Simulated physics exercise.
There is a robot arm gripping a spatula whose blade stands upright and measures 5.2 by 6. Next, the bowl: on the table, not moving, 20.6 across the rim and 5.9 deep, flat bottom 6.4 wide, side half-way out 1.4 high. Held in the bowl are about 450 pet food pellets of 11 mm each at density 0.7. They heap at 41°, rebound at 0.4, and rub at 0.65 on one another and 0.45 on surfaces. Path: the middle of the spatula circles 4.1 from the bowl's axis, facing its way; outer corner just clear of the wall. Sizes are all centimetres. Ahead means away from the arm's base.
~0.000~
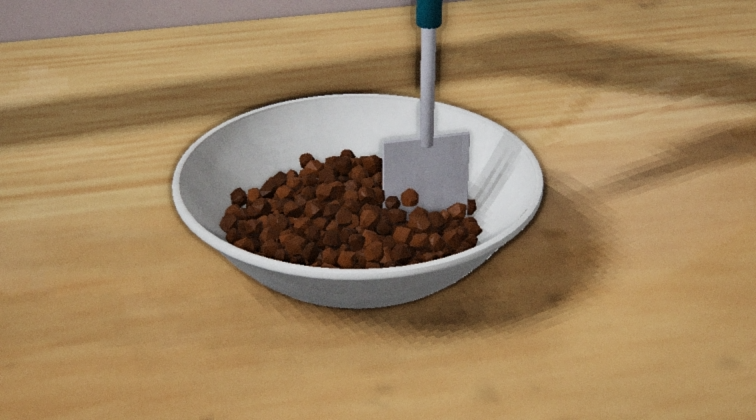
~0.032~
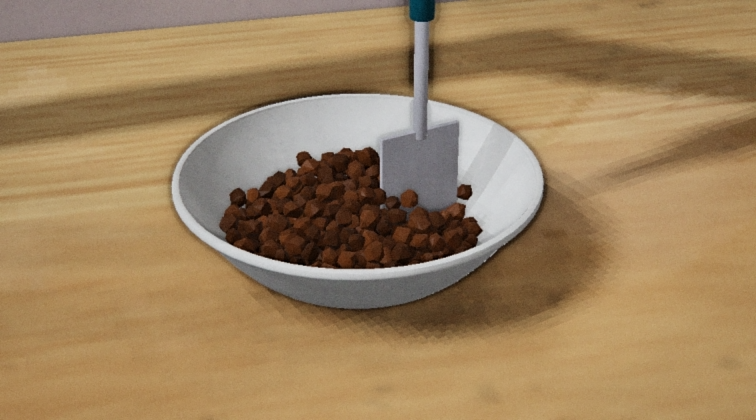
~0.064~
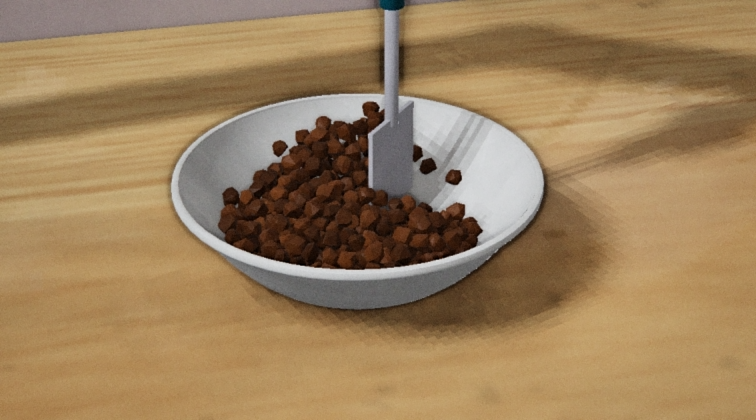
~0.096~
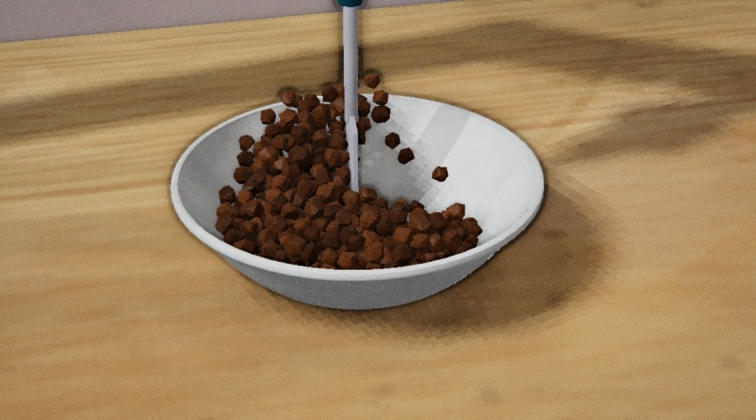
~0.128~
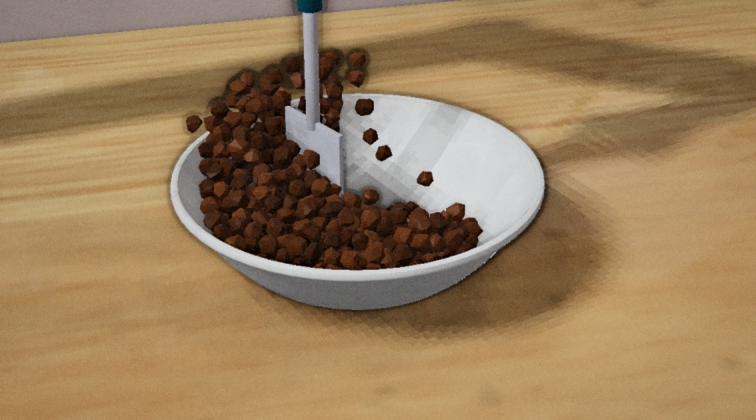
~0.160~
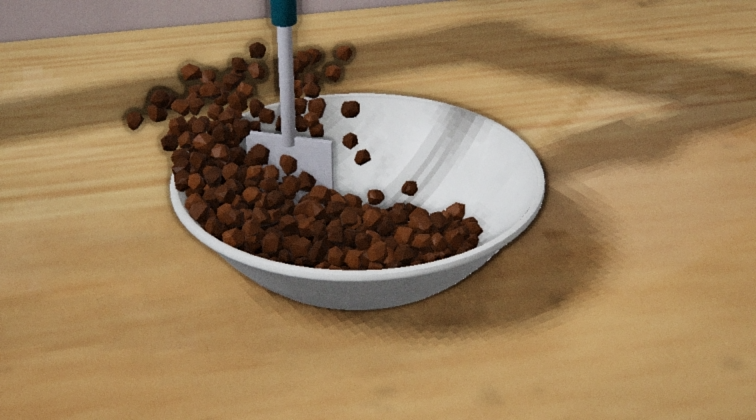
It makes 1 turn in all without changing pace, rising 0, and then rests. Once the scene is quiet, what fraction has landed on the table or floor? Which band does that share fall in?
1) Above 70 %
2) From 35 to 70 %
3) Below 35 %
2.
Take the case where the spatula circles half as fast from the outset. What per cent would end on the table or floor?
Near 15 in a hundred, it would be.
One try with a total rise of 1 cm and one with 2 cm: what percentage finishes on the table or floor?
It comes to about 40 per cent and about 30 per cent.
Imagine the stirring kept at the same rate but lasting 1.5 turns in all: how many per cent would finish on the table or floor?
Close to 55 in a hundred.
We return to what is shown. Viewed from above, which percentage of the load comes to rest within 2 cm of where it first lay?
Near 5 % of the pieces.
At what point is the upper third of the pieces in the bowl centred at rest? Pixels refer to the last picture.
Centre of top third: Approx. (405, 171).
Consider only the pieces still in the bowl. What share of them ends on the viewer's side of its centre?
About 40 %.
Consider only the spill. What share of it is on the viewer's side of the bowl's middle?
Close to 60 in a hundred.
After 0.23 s, 226° round, highest piece 11 above the table; 372 in the bowl, 3 on the table or floor, 74 in flight or on the tool.
After 0.30 s, 301° round, highest piece 12 above the table; 317 in the bowl, 42 on the table or floor, 90 in flight or on the tool.
After 0.53 s, 0° round, highest piece 6 above the table; 243 in the bowl, 205 on the table or floor, 1 in flight or on the tool.
After 1.23 s, 0° round, highest piece 5 above the table; 243 in the bowl, 206 on the table or floor.
In the end, 243 in the bowl, 206 on the table or floor. That is 46 % on the table or floor.
